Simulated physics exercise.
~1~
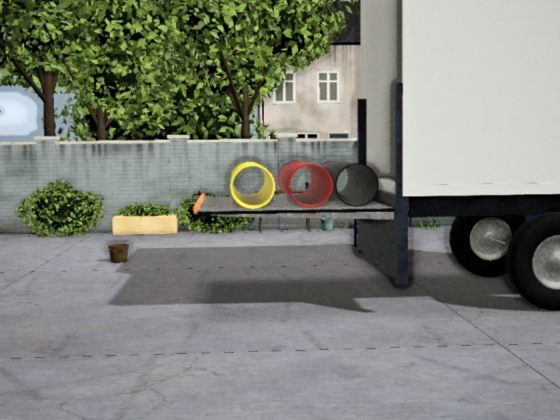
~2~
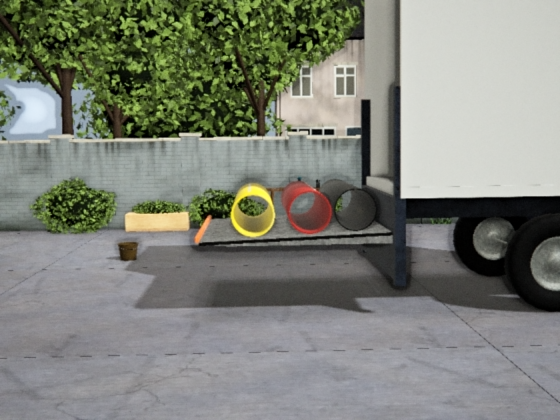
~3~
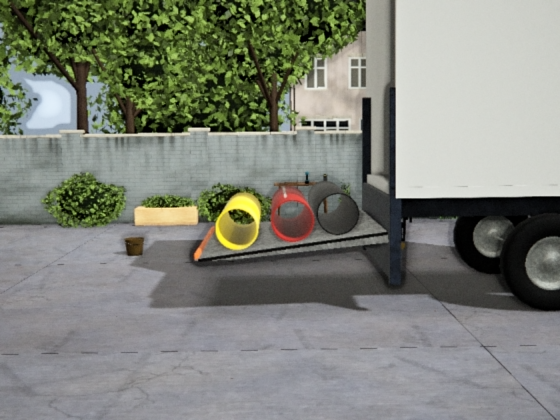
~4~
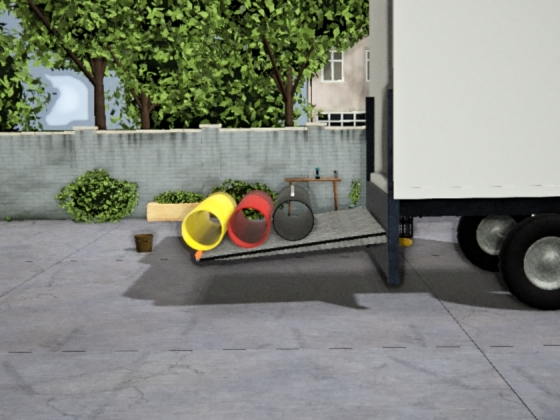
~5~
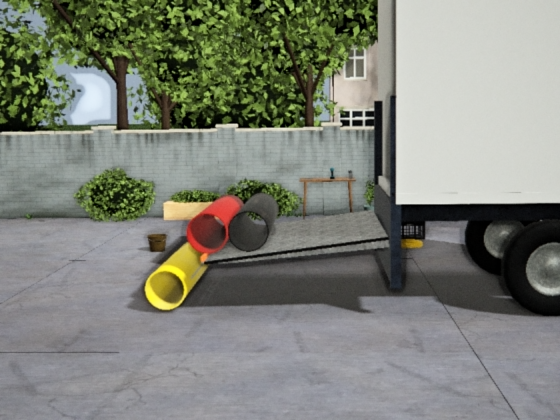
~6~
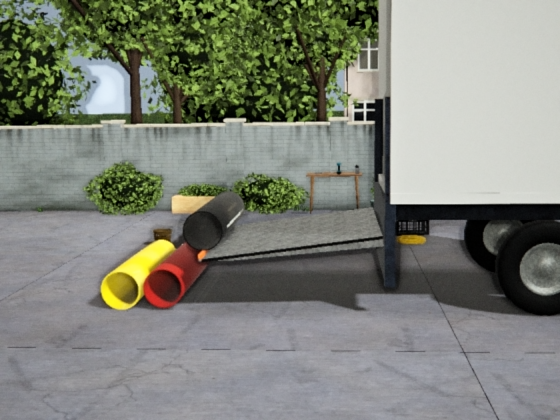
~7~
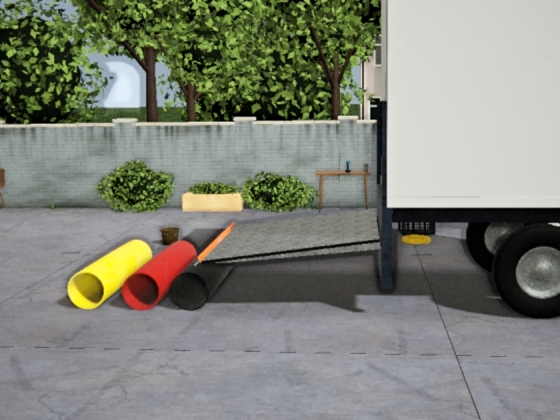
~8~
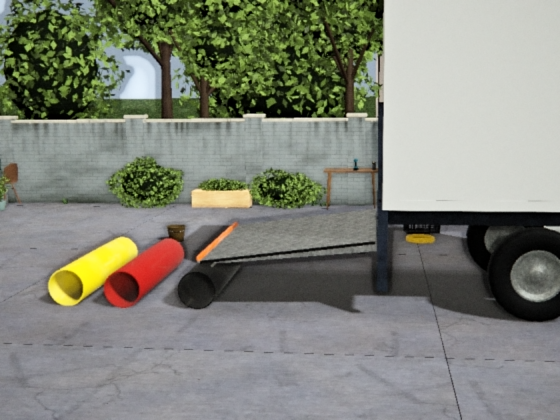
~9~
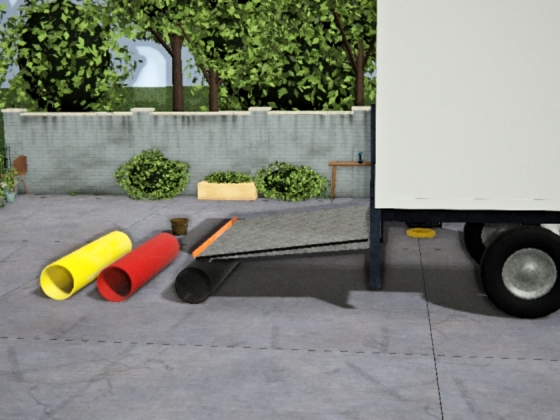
In this clip, yellow, red and black pipes sit on a truck's raised lift plate, which lowers and tilts down to the left; they roll off its orange-edged end in turn, finishing on the ground with yellow farthest left, red next and black beside the plate.
